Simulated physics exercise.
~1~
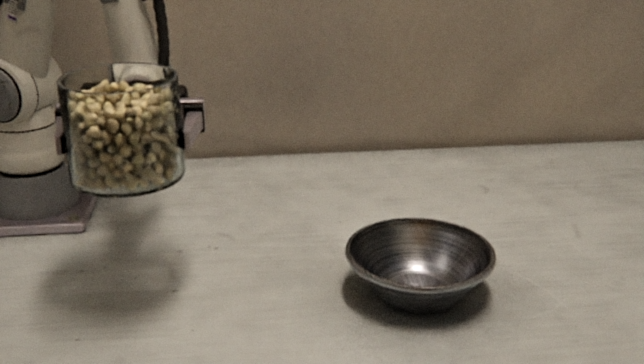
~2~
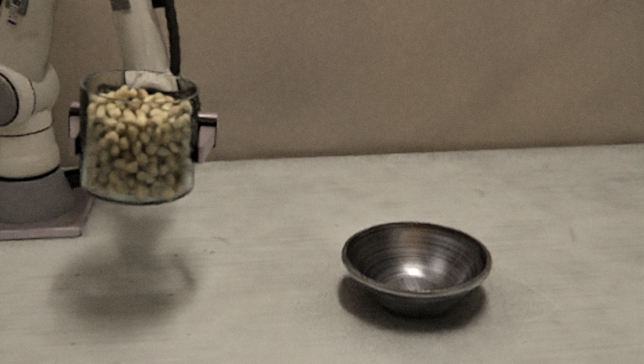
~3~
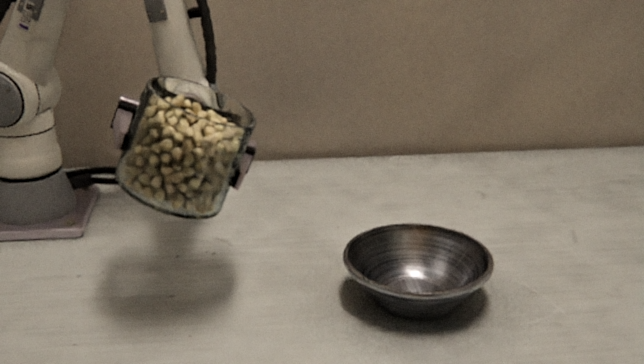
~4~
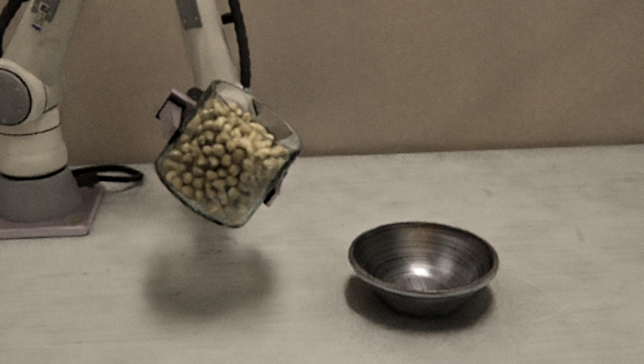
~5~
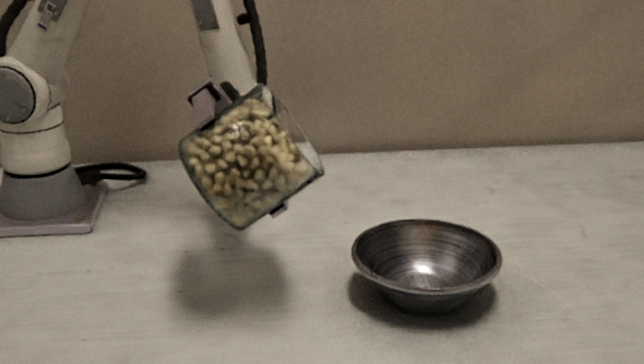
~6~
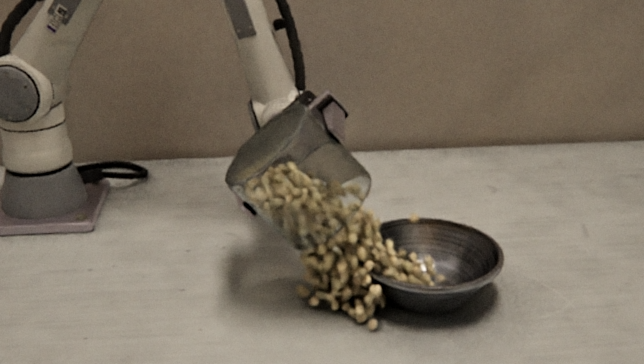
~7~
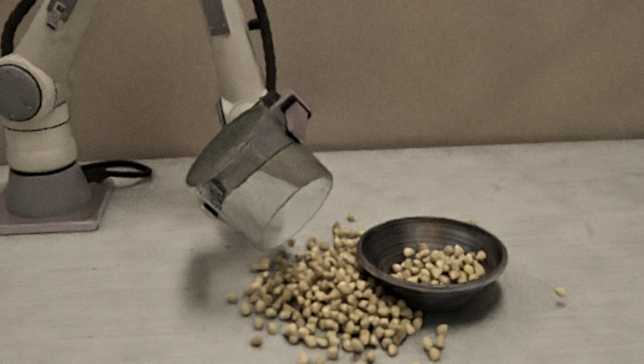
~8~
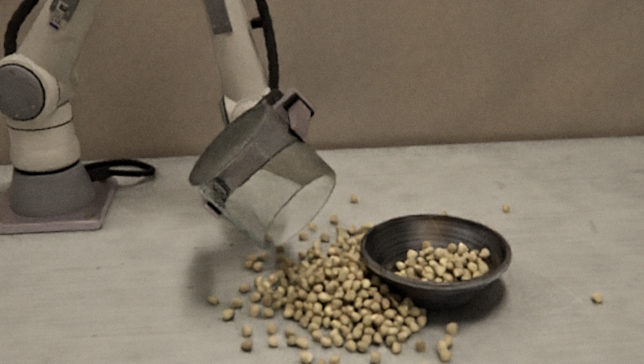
A robot arm carried a clear cup full of pale dried beans to the right and tipped it over beside a dark metal bowl, spilling most onto the table in a scattered heap, while a smaller share landed in the bowl and the cup hung empty.
